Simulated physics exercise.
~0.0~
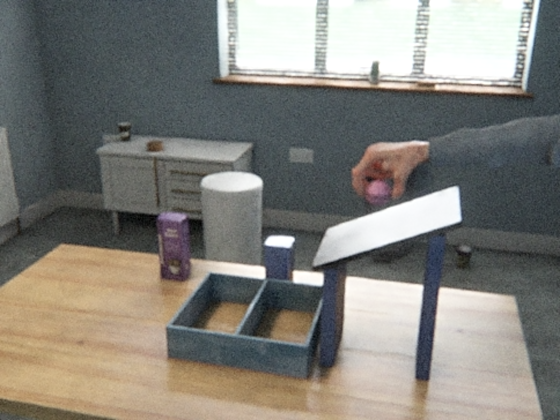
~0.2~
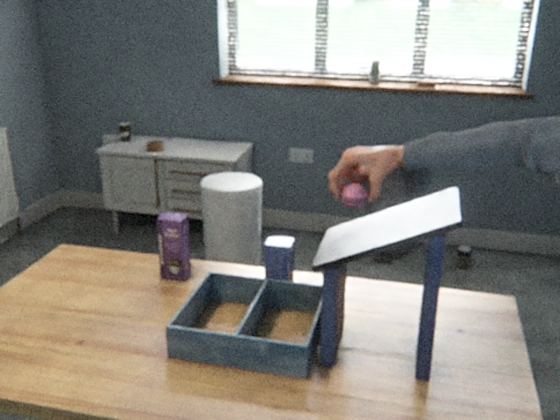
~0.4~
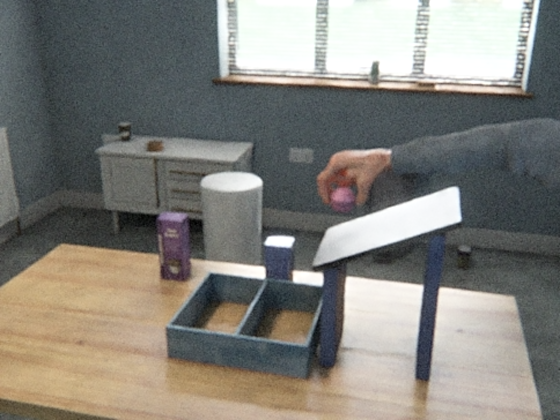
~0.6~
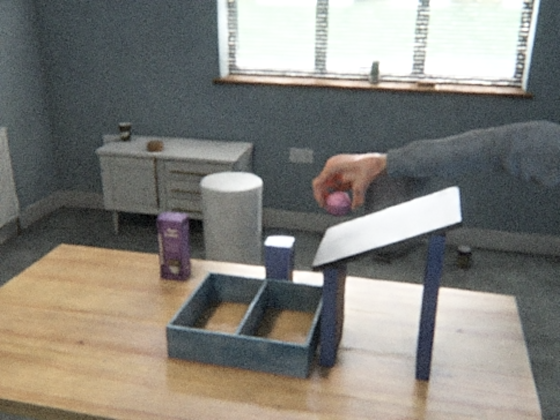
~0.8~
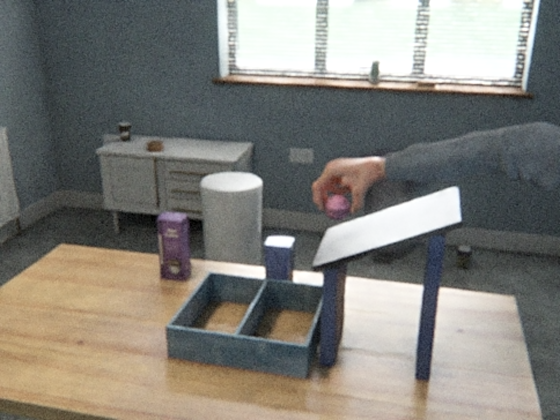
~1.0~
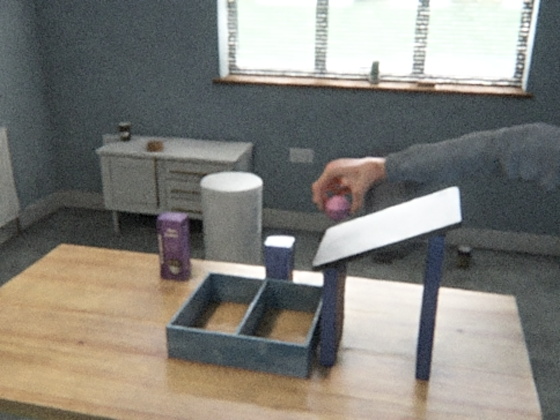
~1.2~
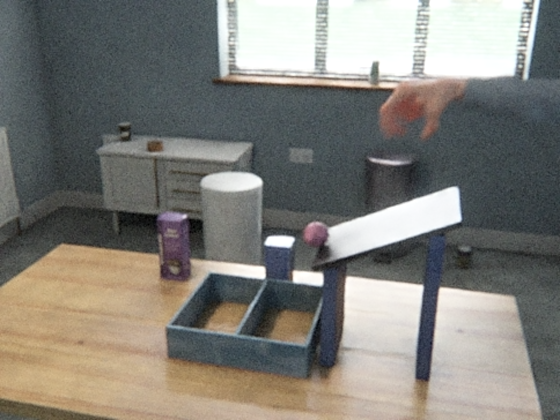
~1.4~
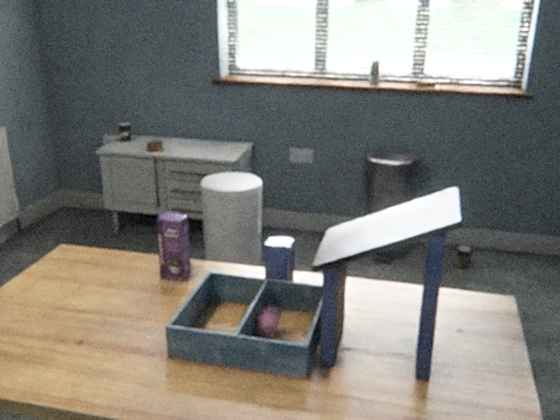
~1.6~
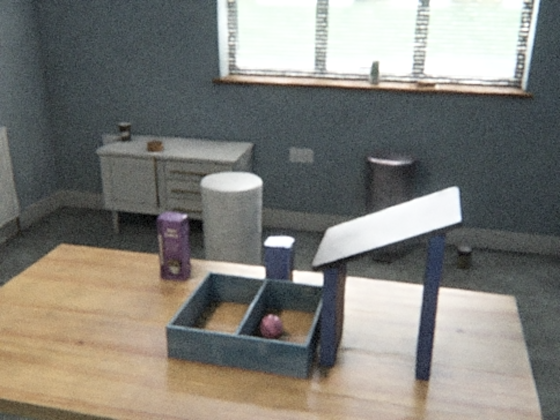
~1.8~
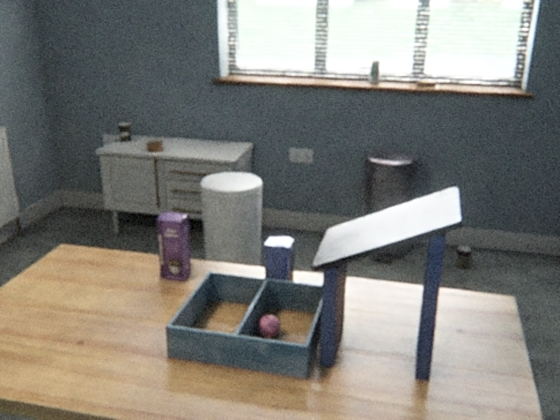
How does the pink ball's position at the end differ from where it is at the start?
At the start the pink ball is held in a hand above the sloping board, and at the end it rests lower and farther left, inside the tray bay nearer the board.
